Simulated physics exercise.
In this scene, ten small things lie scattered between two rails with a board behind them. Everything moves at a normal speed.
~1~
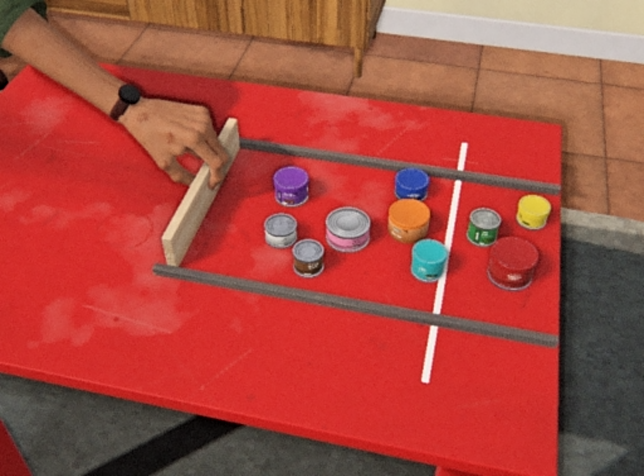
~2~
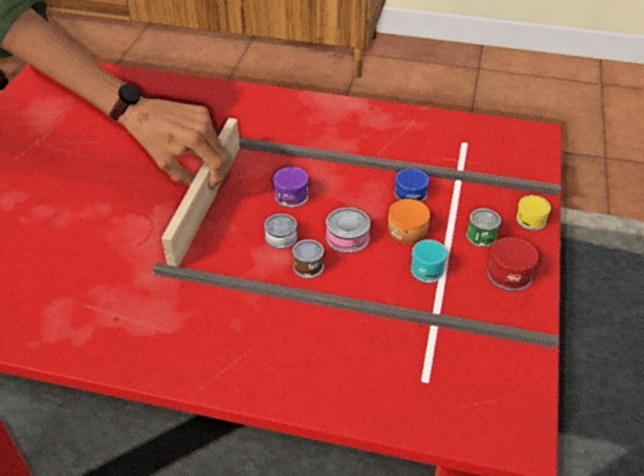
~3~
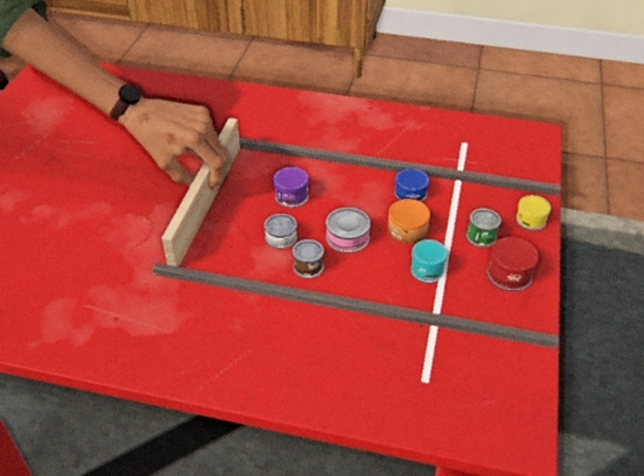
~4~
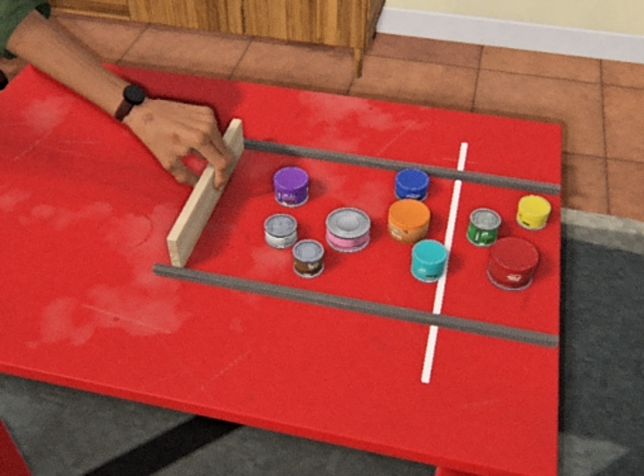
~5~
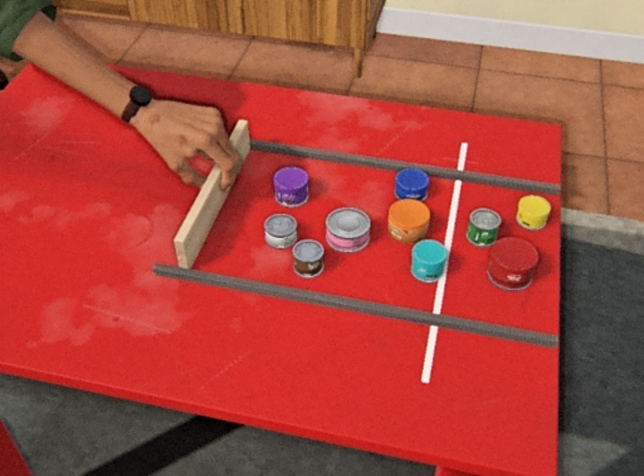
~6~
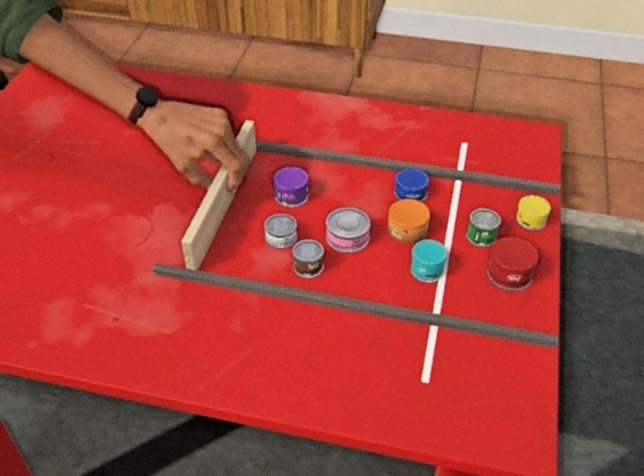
On a red table, a hand slides a wooden board slightly right toward scattered small tins.
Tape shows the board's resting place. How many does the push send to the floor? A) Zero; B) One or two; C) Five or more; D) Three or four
Option A: Zero.
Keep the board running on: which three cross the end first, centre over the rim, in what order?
Order, earliest first: Green tin, red tin, orange tub.
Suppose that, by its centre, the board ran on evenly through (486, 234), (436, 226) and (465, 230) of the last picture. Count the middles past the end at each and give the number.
Taking the places in turn, the counts are 1, 0 and 0.
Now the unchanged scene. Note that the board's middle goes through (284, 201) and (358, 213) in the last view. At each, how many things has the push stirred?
That gives 2 for the first and 5 for the second.
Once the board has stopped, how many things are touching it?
Number in contact with it: 5.
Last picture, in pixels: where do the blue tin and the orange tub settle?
One ends up near (473, 193) and the other near (505, 230).
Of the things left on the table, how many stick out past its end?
The total would be 0.
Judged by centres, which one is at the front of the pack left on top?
Result: The green tin.
Soon after, none off yet; yellow tin at rest near (533, 213); red tin at rest near (512, 264); green tin at rest near (483, 228).
In the end, the number that fall off is zero.
